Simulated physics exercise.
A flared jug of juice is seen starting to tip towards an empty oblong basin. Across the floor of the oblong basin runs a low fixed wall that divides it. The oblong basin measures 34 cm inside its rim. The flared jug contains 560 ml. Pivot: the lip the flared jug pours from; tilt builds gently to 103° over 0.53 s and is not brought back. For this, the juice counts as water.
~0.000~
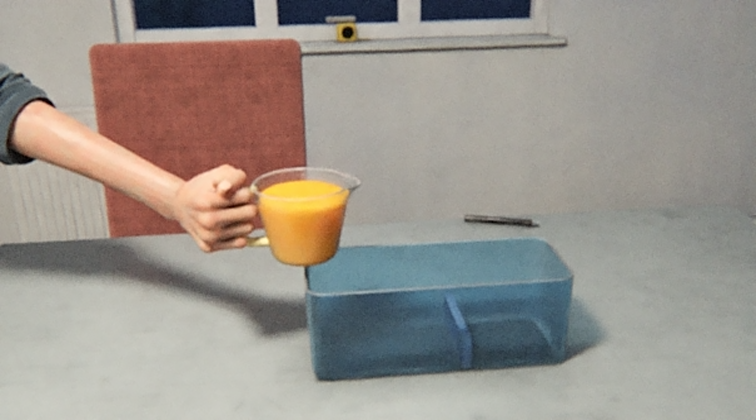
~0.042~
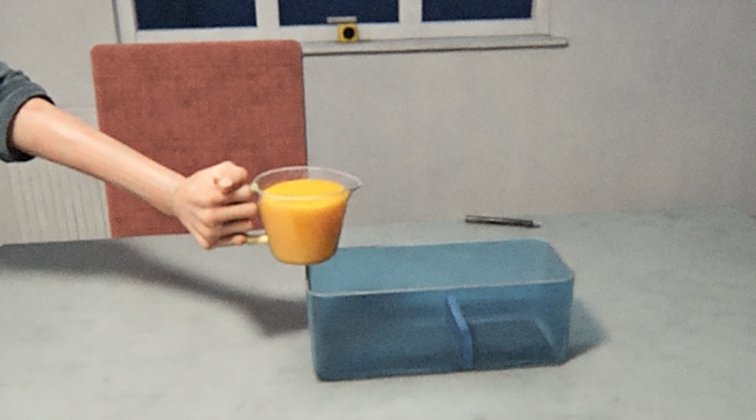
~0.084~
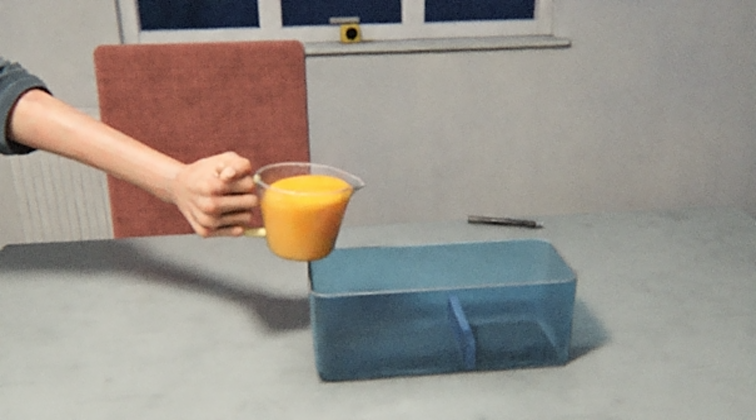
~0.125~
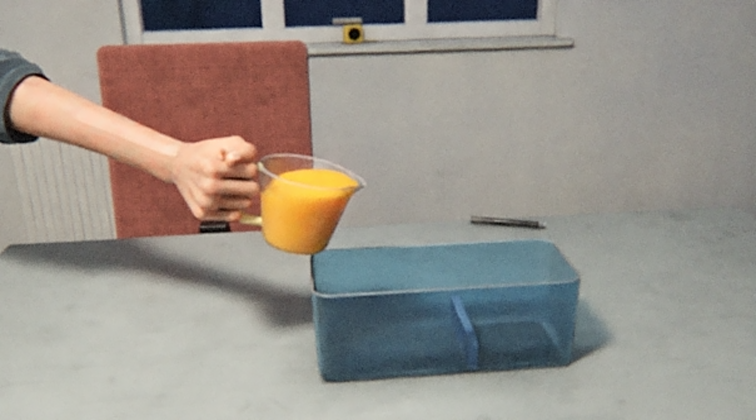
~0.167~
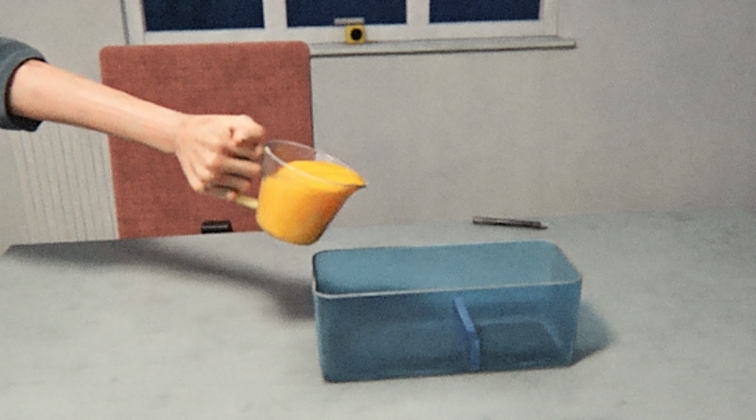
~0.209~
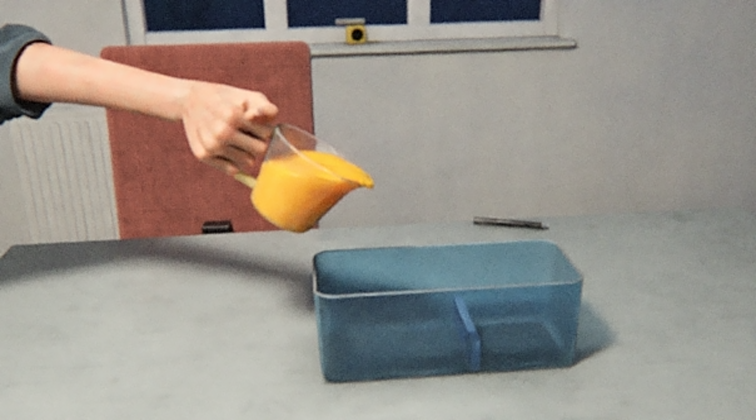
On a grey table, a hand gradually tilts a jug of orange juice rightward above an empty blue basin.
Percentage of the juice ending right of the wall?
26 per cent.
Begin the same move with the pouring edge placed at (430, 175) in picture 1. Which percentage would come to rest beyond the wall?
In that case roughly 60 per cent.
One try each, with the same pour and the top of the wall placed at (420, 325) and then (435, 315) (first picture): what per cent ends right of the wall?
75 per cent first, 65 per cent second.
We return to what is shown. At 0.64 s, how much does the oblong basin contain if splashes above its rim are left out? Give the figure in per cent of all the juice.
Reading: Approx. 74 %.
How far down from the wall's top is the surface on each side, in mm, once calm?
For the left, around 28 mm; for the right, around 36 mm.
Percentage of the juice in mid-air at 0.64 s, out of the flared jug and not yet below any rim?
It comes to some 22 percent of the total.
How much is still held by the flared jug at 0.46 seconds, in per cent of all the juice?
Roughly 48 per cent.
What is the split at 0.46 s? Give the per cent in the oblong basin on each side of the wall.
I'd say some 8 on the left and some 0 on the right.
Then, 0.46 s in, the tilt is 98° and 47 per cent is still to pour, 8 is left of the wall and 0 right of it.
Then, 0.64 s in, the tilt is 103° and 3 per cent is still to pour, 55 is left of the wall and 19 right of it.
Then, 0.82 s in, the tilt is 103° and 0 per cent is still to pour, 69 is left of the wall and 26 right of it.
Then, 1.03 s in, the tilt is 103° and 0 per cent is still to pour, 71 is left of the wall and 25 right of it.
Finally, 72 per cent lies left of the wall, 26 right of it and 3 outside.
